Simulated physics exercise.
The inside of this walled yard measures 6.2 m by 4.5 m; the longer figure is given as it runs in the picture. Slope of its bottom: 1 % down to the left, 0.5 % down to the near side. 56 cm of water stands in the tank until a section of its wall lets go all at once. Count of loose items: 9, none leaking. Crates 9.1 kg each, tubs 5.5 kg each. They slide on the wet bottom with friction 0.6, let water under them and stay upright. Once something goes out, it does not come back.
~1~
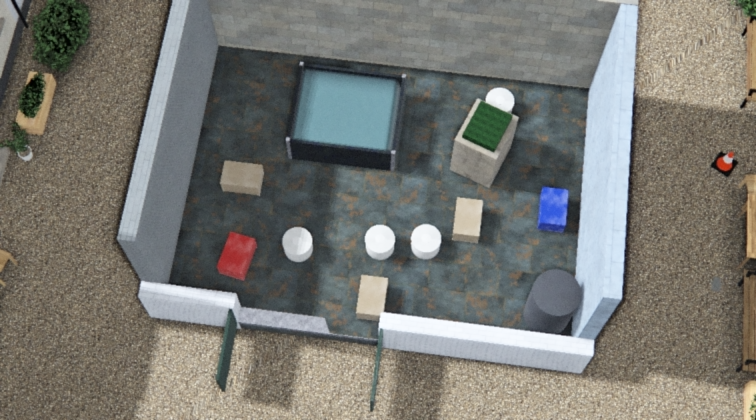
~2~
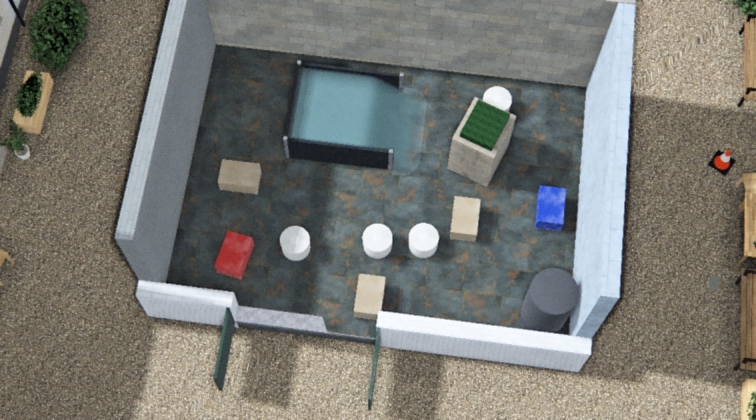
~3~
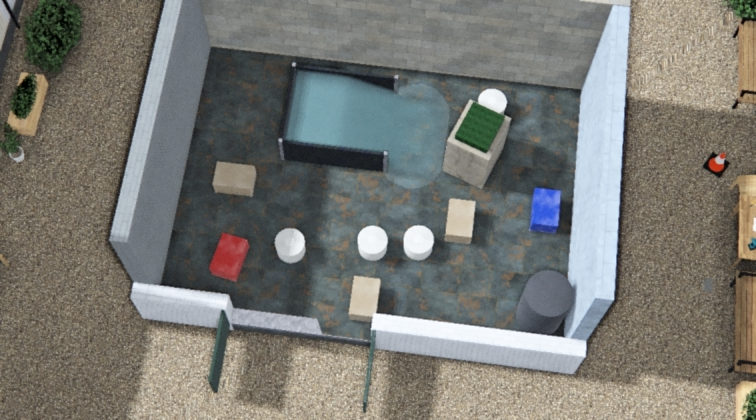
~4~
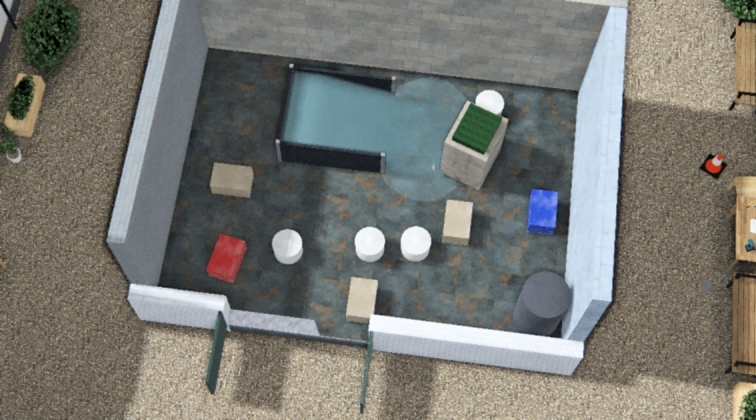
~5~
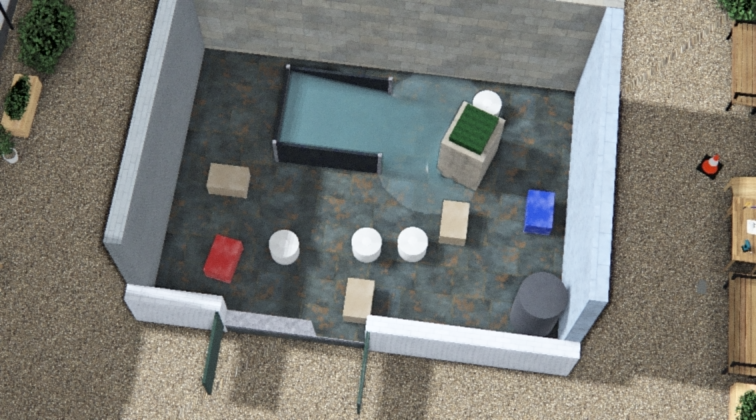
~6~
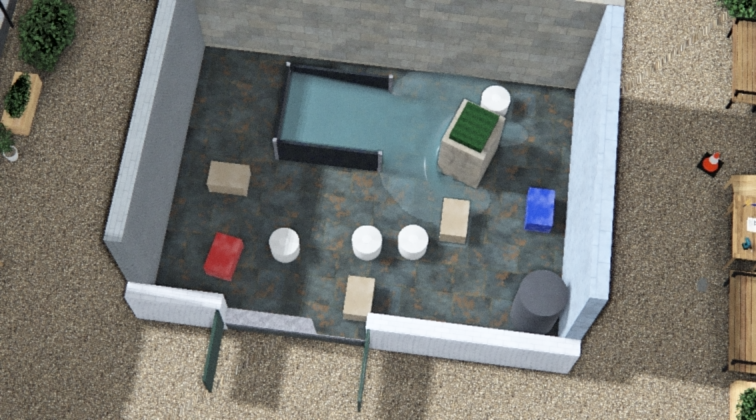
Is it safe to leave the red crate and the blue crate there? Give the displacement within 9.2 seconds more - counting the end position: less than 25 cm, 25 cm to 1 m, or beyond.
My prediction: The red crate will cover a modest distance; the blue crate will cover a big distance.
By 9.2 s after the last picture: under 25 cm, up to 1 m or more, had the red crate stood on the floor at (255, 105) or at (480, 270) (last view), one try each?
Run one, it remains planted; run two, it gets swept far.
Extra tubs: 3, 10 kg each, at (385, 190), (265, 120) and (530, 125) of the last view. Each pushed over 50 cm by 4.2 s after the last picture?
In the order listed: Behind the line; behind the line; across the line.
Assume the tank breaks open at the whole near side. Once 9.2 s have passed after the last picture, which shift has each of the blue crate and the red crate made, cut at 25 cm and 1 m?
In that case the blue crate does not really move while the red crate winds up well away.
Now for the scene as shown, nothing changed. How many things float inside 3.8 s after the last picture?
At that point I count 4.
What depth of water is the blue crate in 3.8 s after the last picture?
Roughly 11 cm deep.
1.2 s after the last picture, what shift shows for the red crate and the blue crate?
Shifts by then: Around 0 and 5 cm.
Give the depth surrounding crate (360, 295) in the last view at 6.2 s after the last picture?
Roughly 5 cm.
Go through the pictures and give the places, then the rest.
The first picture shows the red crate at (236, 253) rests on the ground; the blue crate at (554, 206), on the bottom; 2.0 m2 under water; 0 of 9 have shifted.
The second picture shows the red crate at (234, 252), on the bottom; the blue crate at (552, 205), on the bottom; 2.7 m2 under water; 0 of 9 have shifted.
The third picture shows the red crate at (229, 254), on the bottom; the blue crate at (547, 207) rests on the ground; 3.5 m2 under water; 0 of 9 have shifted.
The fourth picture shows the red crate at (226, 255), on the bottom; the blue crate at (544, 208), on the bottom; water covers 4.4 m2; 0 of 9 have shifted.
The fifth picture shows the red crate at (223, 256), on the bottom; the blue crate at (541, 209), on the bottom; water covers 5.1 m2; 0 of 9 have shifted.
The sixth picture shows the red crate at (223, 253) rests on the ground; the blue crate at (541, 207), on the bottom; water covers 5.8 m2; 1 of 9 have shifted.
Then, 1.2 s after the last picture the red crate is near (223, 253), 0.0 m from its start, aground; the blue crate is near (545, 207), 0.1 m from its start, aground; 0 of 9 are out; 1 afloat.
Then, 3.8 s after the last picture the red crate is near (223, 253), 0.0 m from its start, aground; the blue crate is near (469, 268), 1.6 m from its start, afloat; 0 of 9 are out; 4 afloat.
Then, 6.2 s after the last picture the red crate is near (181, 246), 0.6 m from its start, aground; the blue crate is near (335, 219), 3.2 m from its start, afloat; 1 of 9 are out; 5 afloat.
Then, 9.2 s after the last picture the red crate is near (187, 228), 0.7 m from its start, afloat; the blue crate is near (238, 189), 4.7 m from its start, afloat; 1 of 9 are out; 7 afloat.
